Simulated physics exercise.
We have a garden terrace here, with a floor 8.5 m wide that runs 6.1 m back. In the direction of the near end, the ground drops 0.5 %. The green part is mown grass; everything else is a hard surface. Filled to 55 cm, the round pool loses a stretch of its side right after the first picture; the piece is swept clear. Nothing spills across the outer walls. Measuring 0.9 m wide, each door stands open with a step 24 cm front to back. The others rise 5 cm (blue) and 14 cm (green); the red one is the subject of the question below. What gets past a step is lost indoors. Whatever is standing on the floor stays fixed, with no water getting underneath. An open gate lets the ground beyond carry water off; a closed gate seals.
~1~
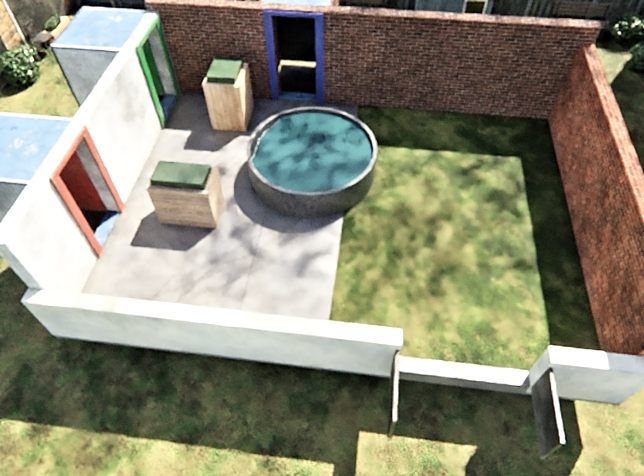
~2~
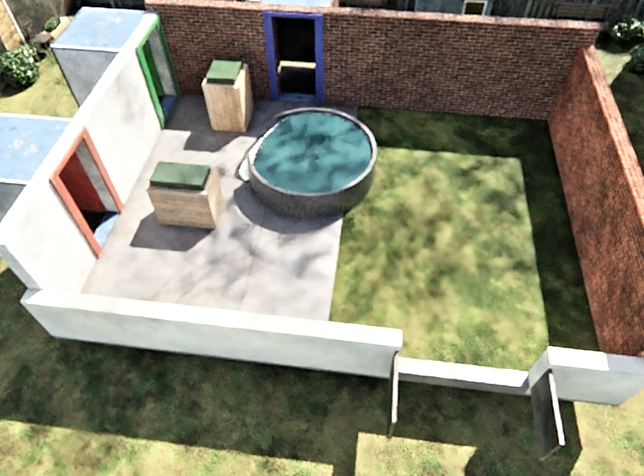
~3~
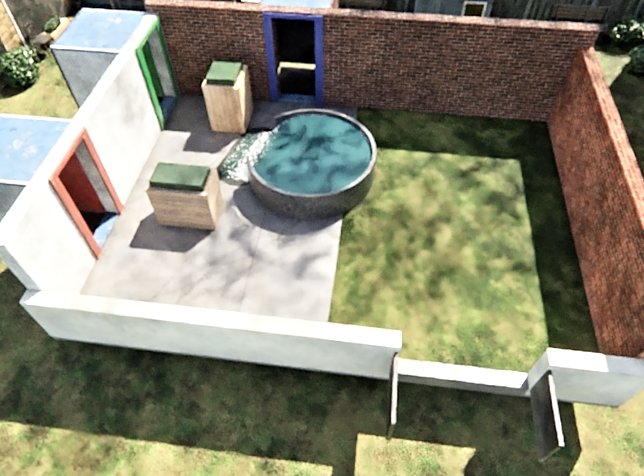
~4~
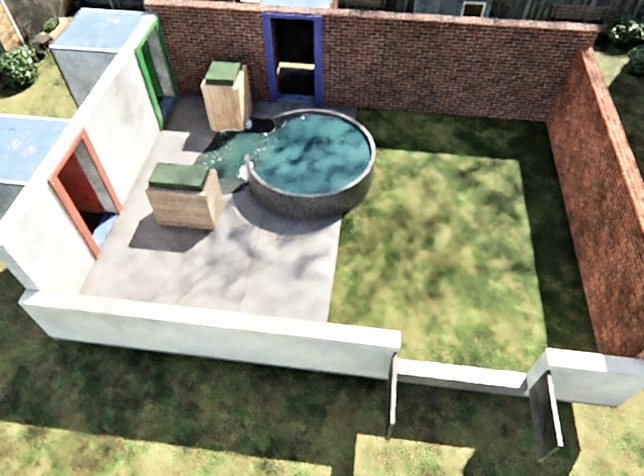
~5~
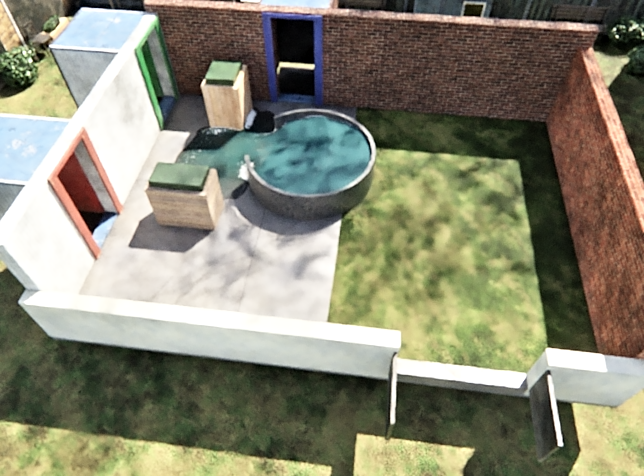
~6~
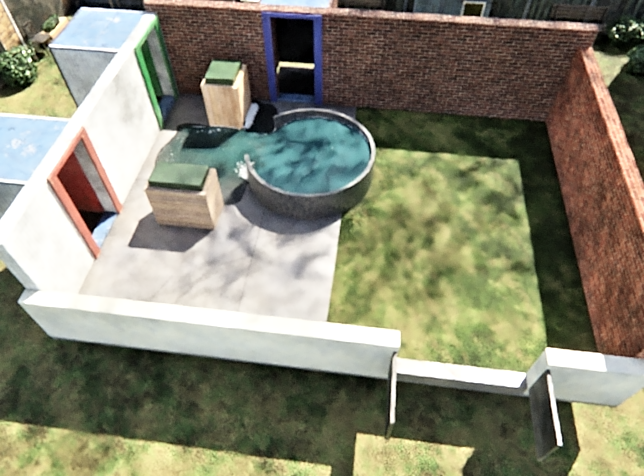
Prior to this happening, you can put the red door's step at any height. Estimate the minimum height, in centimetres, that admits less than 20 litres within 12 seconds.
Roughly 7 centimetres.
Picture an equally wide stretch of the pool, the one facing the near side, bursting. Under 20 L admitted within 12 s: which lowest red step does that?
It should stand roughly 7.5 cm high.
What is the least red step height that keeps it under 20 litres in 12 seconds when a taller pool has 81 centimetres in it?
Required height: Approx. 11.0 cm.
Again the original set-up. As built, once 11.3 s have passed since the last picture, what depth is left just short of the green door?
6.0 cm.
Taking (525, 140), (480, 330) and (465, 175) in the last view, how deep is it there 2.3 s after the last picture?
Going through the spots in order gives 0, 0 and 0 centimetres.
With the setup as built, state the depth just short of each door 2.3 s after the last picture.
Door by door in cm - blue 8, red 9, green 20.
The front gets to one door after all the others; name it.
Red.
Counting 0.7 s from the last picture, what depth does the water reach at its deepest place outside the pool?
Max depth: About 36 cm.
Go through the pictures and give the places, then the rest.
The first picture shows the round pool at (312, 150) is whole and still, 55 cm deep; the red door at (91, 194) is dry.
In the second picture, the front is at a hidden place, 0.3 m from the gap at (259, 150); 0.3 m2 of floor is wet, 55 cm left at the back.
In the third picture, the gap is at (259, 152), the front 0.7 m out at (249, 132); the back of the round pool holds 55 cm.
In the fourth picture, water pours out at (258, 153) and has run 1.2 m, to (220, 133); about 7 cm deep outside, 55 cm at the back.
In the fifth picture, the front is at (202, 130), 1.6 m from the gap at (258, 153); 3.1 m2 of floor is wet, 55 cm left at the back.
In the sixth picture, water pours out at (258, 152) and has run 2.0 m, to (181, 128); about 5 cm deep outside, 54 cm at the back; the red door at (89, 195), 3.3 m from the gap, is still 1.5 m from the nearest water.
Then, 0.7 s after the last picture water covers 15 % of the floor, deepest (36 cm) near (155, 142); it has not reached the red door.
Then, 2.3 s after the last picture water covers 30 % of the floor, deepest (30 cm) near (178, 97); 9 cm at the red door, 4 litres in over its 5 cm step.
Then, 11.3 s after the last picture water covers 95 % of the floor, deepest (10 cm) near (66, 318); 5 cm at the red door, 52 litres in over its 5 cm step.
At the red door as built, the water peaked near 10 cm, 3.7 s after the last picture.
Run again over the same 12 s with other heights there, 35 litres in over 6 cm, 9 litres over 8.5 cm. The limit of 20 litres is kept from about 7 cm up.
